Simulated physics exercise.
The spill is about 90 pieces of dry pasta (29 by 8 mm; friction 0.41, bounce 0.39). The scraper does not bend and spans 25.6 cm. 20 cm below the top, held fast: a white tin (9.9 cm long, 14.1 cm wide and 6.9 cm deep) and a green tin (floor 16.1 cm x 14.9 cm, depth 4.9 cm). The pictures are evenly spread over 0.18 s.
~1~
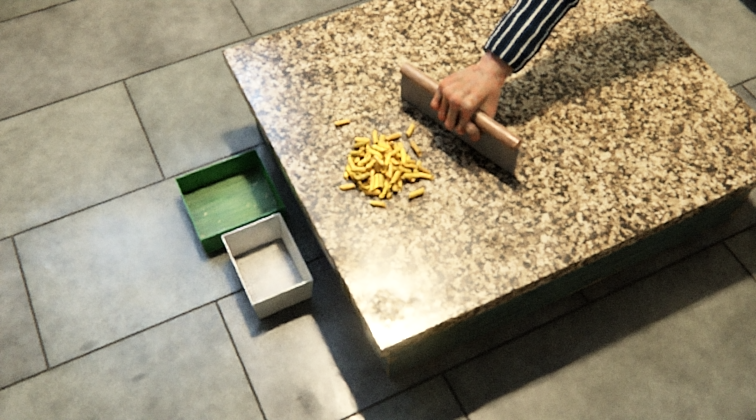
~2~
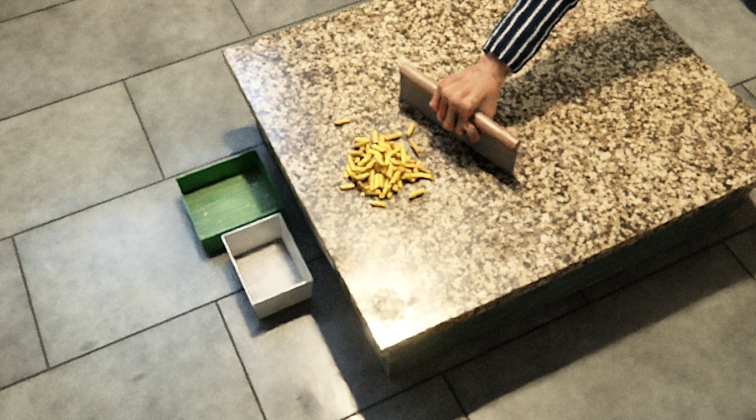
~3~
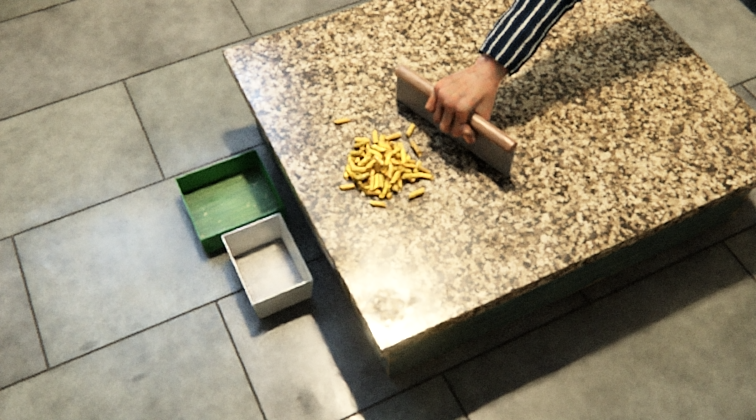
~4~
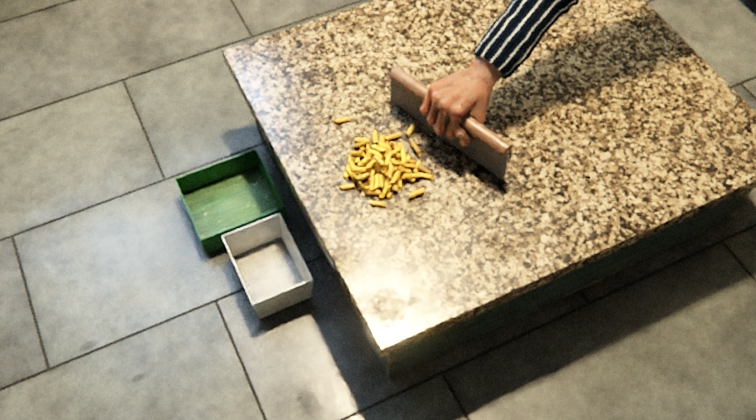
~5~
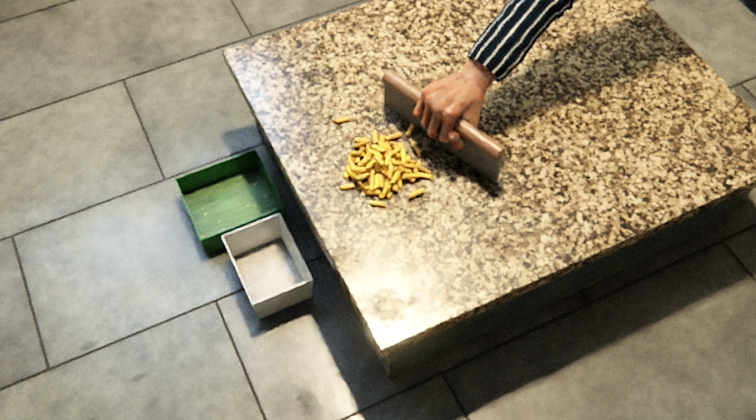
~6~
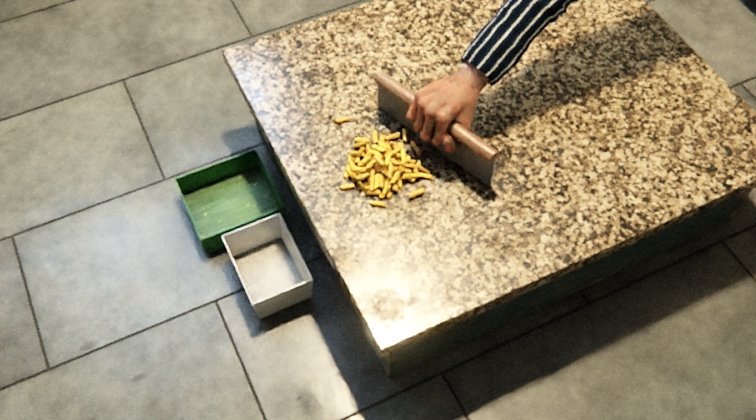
Hand in a striped sleeve sliding a scraper slowly left across a speckled countertop to the edge of a yellow pasta pile.
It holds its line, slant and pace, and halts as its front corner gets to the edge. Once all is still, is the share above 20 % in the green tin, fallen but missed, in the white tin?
In the green tin: Under; fallen but missed: Under; in the white tin: Over.
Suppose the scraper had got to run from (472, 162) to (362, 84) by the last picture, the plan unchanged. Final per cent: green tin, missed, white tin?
Green tin 0, missed 5, white tin 25.
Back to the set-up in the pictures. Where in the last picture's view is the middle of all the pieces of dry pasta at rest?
At about (301, 280).
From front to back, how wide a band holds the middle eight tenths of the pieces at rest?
Roughly 12 cm.
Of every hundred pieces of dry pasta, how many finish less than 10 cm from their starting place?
About 0 per cent.
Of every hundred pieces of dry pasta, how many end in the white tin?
Some 45 per cent.
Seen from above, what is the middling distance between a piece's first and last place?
About 18 cm.
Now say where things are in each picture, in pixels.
Scraper from (516, 154) to (404, 76); moved 0.0 cm; 0 pieces shifted; middle of the spill at (380, 161); white tin at (267, 257); green tin at (229, 193), in the first frame.
Scraper from (515, 154) to (403, 77); moved 0.2 cm; 0 pieces shifted; middle of the spill at (380, 161), in the second frame.
Scraper from (511, 156) to (399, 78); moved 0.9 cm; 0 pieces shifted; middle of the spill at (380, 161), in the third frame.
Scraper from (506, 159) to (394, 81); moved 2.1 cm; 1 pieces shifted; middle of the spill at (380, 161), in the fourth frame.
Scraper from (499, 162) to (387, 84); moved 3.4 cm; 1 pieces shifted; middle of the spill at (380, 161), in the fifth frame.
Scraper from (492, 166) to (381, 87); moved 4.7 cm; 2 pieces shifted; middle of the spill at (380, 161); white tin at (267, 257); green tin at (229, 193), in the sixth frame.
Then, 0.28 s after the last picture, scraper 15 cm from its start, spill 12 cm wide; still on top 100 %.
Then, 0.56 s after the last picture, scraper 25 cm from its start, spill 16 cm wide; off the edge, not caught 10 %, still on top 90 %.
Then, 0.80 s after the last picture, scraper 25 cm from its start, spill 17 cm wide; white tin 45 %, off the edge, not caught 5 %, still on top 50 %.
In the end, white tin 45 %, green tin 0 %, fallen but missed 5 %, still on top 45 %.
